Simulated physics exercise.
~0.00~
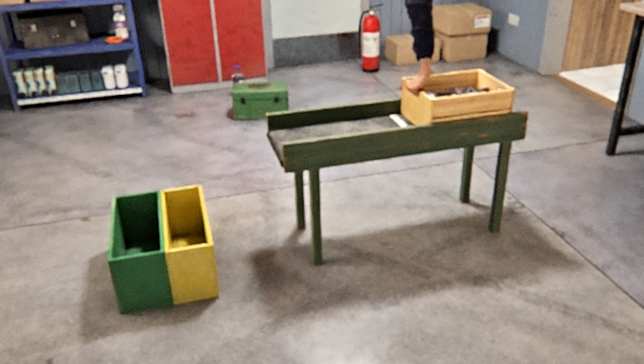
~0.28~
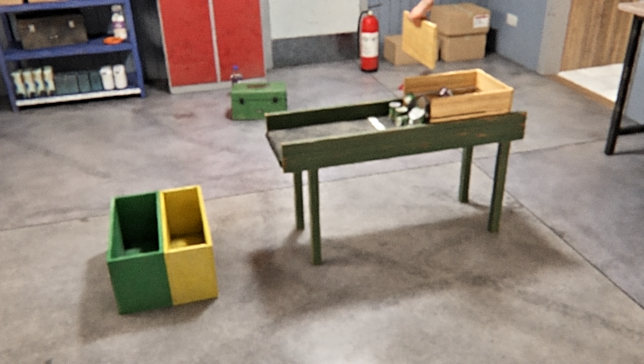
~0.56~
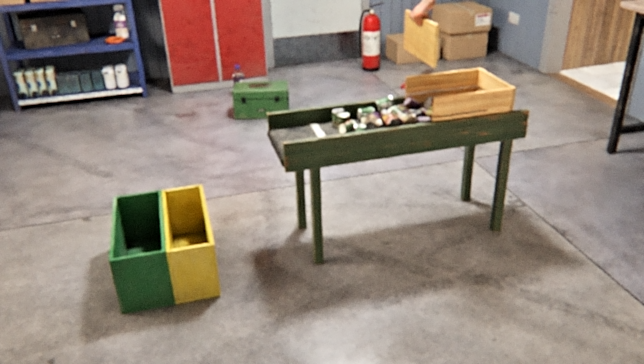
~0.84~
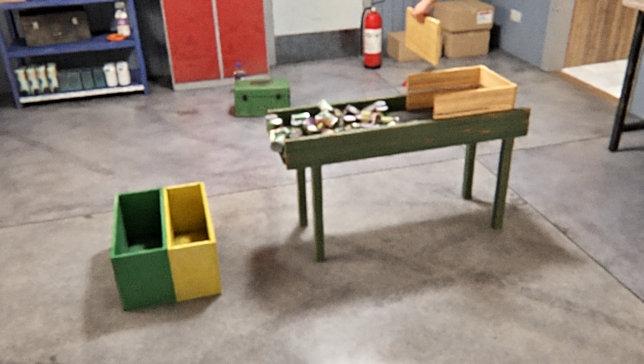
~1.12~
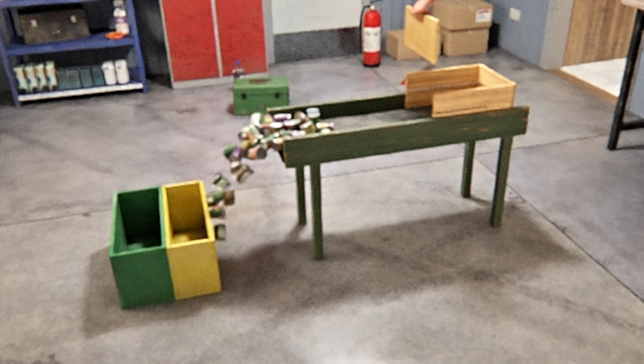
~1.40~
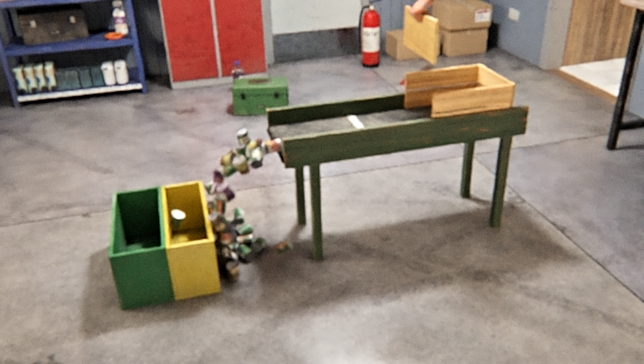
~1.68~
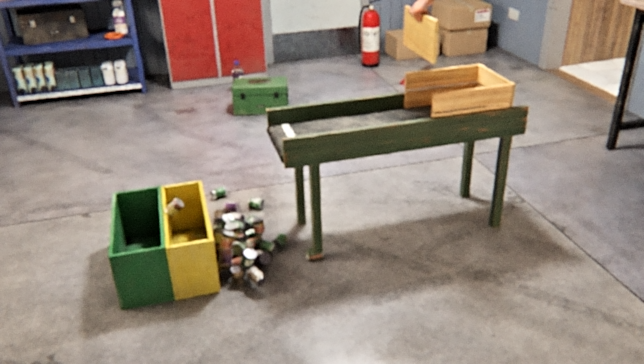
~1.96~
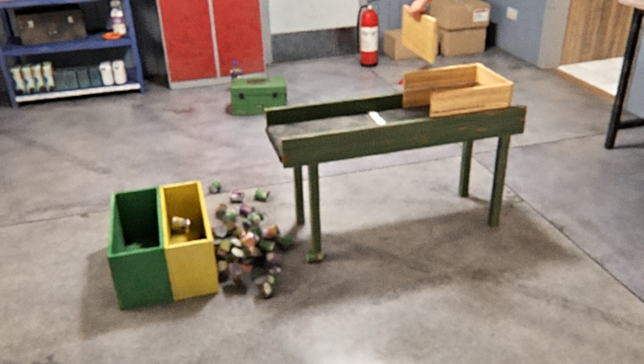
In a workshop with a concrete floor, a hand lifted the end board of a wooden pen, and small tins rode left along a green-sided belt, then tumbled off the end, mostly piling on the floor beside the yellow box, with only a couple landing inside.
